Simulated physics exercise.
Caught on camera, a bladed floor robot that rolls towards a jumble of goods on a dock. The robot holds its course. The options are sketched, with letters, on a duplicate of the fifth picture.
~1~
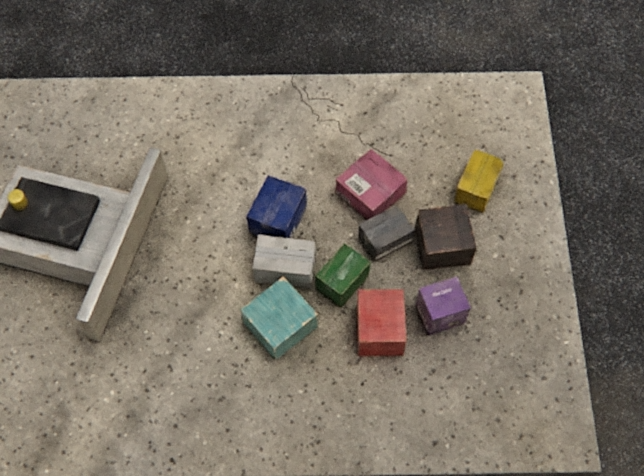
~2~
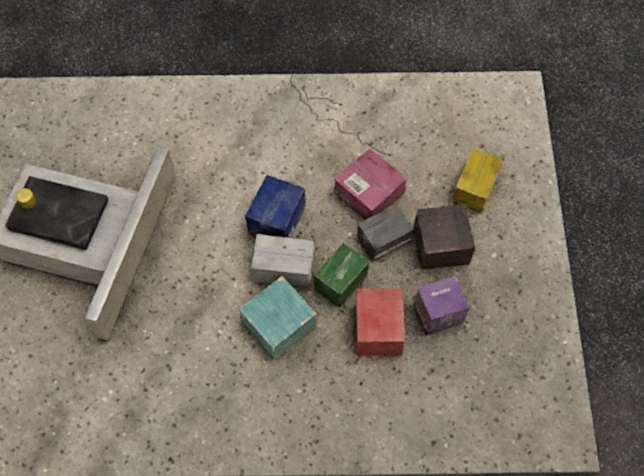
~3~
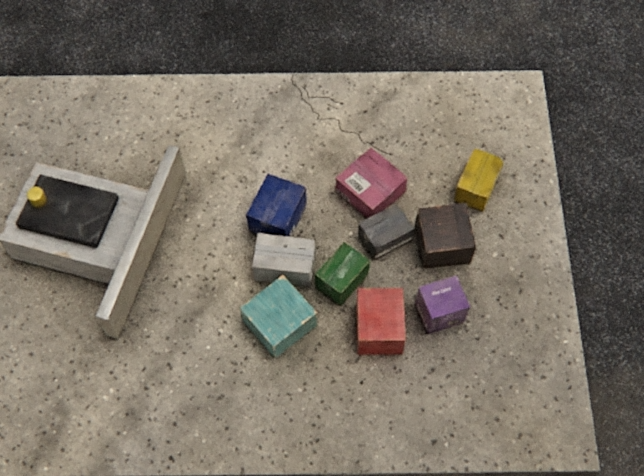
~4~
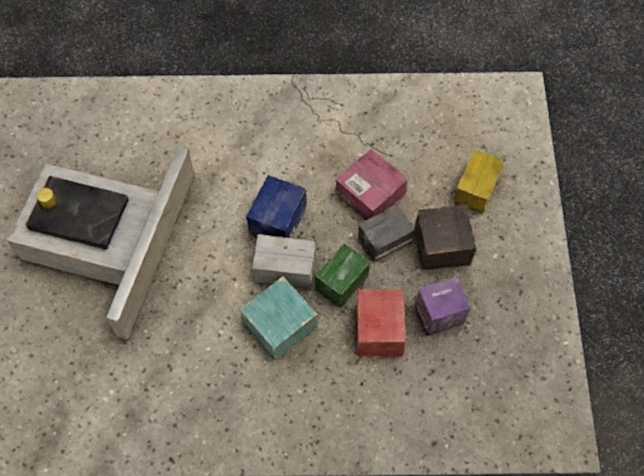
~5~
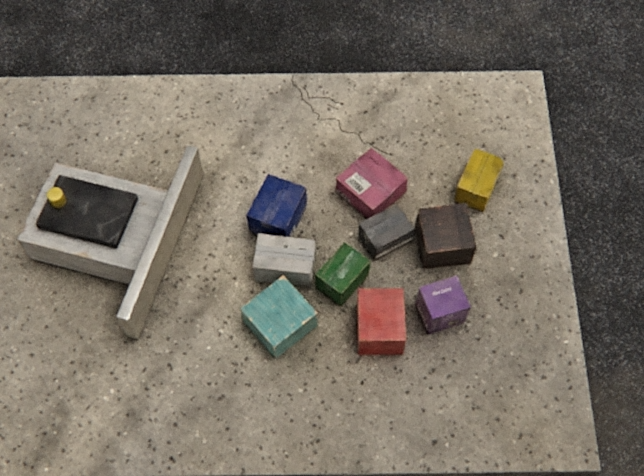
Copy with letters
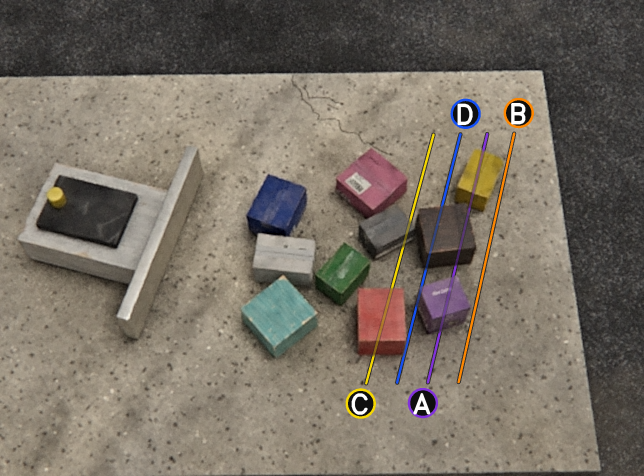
A bladed floor robot with a yellow knob on top rolled slowly and steadily to the right across a speckled slab, drawing closer to a cluster of colourful boxes that stayed still.
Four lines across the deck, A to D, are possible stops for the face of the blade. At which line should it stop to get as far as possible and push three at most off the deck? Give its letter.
Line B.
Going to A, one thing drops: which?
It is the black crate.
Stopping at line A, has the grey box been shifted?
Yes.
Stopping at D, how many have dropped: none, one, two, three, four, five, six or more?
The count is none.
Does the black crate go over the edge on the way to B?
By then, yes.
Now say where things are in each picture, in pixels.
The first picture shows black crate (445, 237); red crate (381, 323); turquoise crate (280, 318).
The second picture shows robot (64, 213); green box (341, 275).
The third picture shows robot (74, 211); purple box (442, 305).
The fourth picture shows robot (84, 213); pink parcel (372, 186).
The fifth picture shows robot (93, 212); white parcel (285, 261); black crate (445, 236); red crate (381, 322).
On the copy, A at (460, 250); B at (489, 249); C at (402, 250); D at (431, 250).
On B. First, robot (211, 210); turquoise crate (299, 318); blue box (318, 211).
Then, robot (329, 209); black crate (511, 241); yellow parcel (487, 181).
Finally, robot (421, 208); black crate over the edge; yellow parcel over the edge; two fallen.
By contrast, A is within the limit but short; C is within the limit but short; D is within the limit but short.
